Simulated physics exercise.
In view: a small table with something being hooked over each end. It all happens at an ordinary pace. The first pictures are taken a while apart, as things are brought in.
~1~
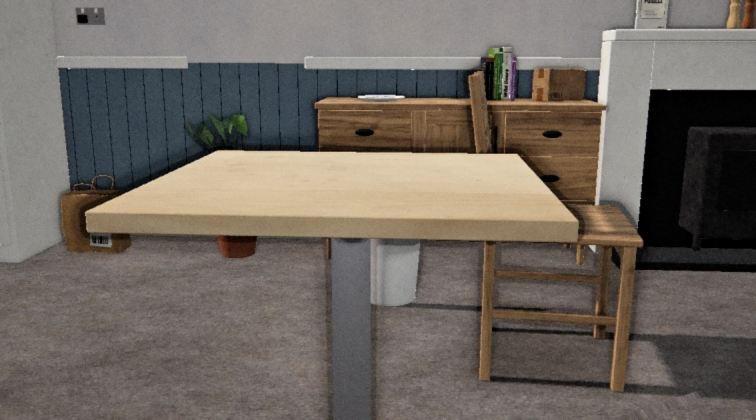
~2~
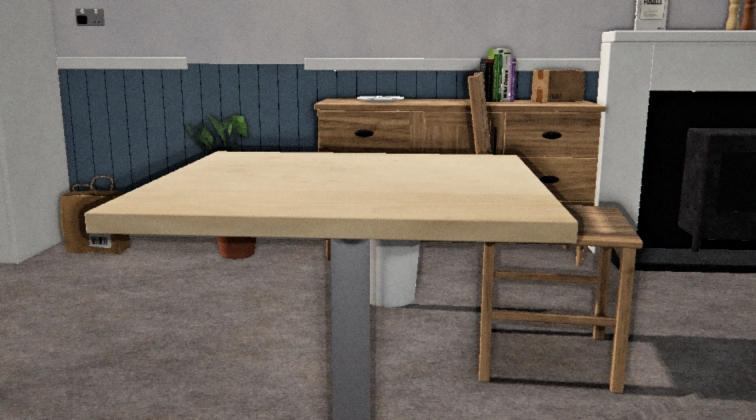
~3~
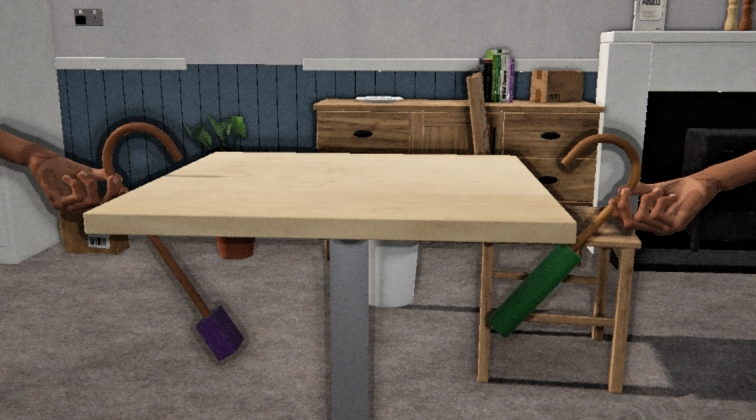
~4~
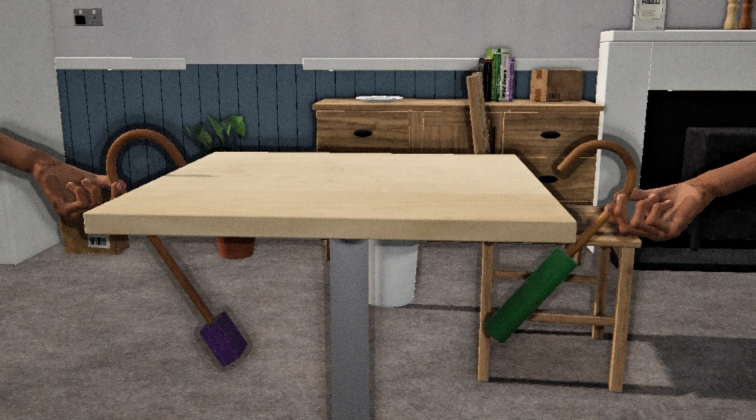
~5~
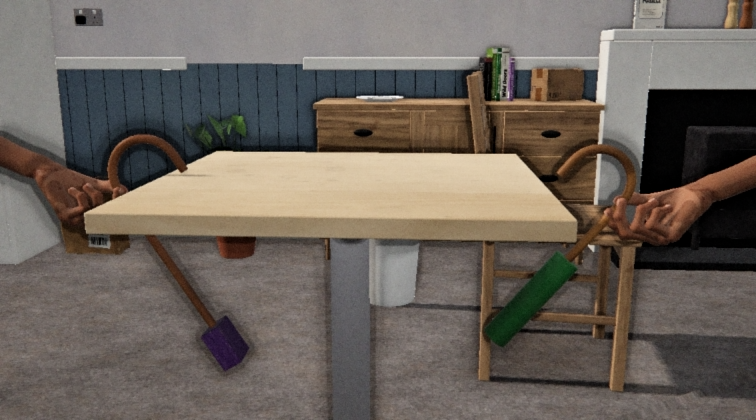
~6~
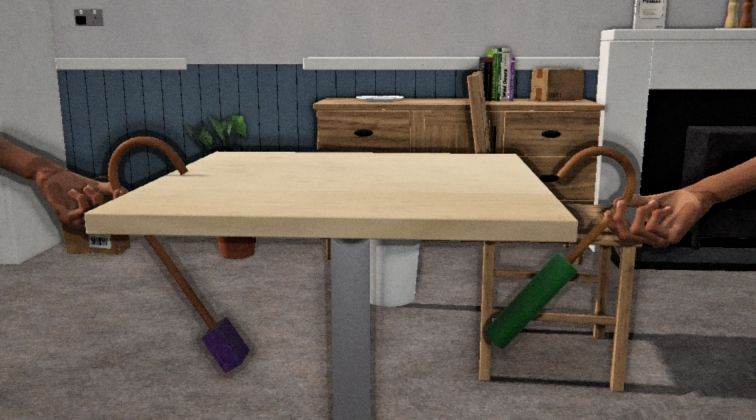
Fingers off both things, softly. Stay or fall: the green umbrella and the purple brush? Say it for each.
The green umbrella slips off; the purple brush hangs from the table.
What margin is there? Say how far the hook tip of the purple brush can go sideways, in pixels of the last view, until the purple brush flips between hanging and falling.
Some 20 pixels, left.
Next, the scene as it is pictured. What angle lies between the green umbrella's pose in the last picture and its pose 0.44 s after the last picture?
Some 35 degrees.
Then, 0.44 s after the last picture, green umbrella falling; purple brush at rest near (192, 249).
Then, 1.54 s after the last picture, green umbrella down below; purple brush at rest near (192, 248).
At rest, the green umbrella drops past the edge; the purple brush remains in place, near (193, 248).
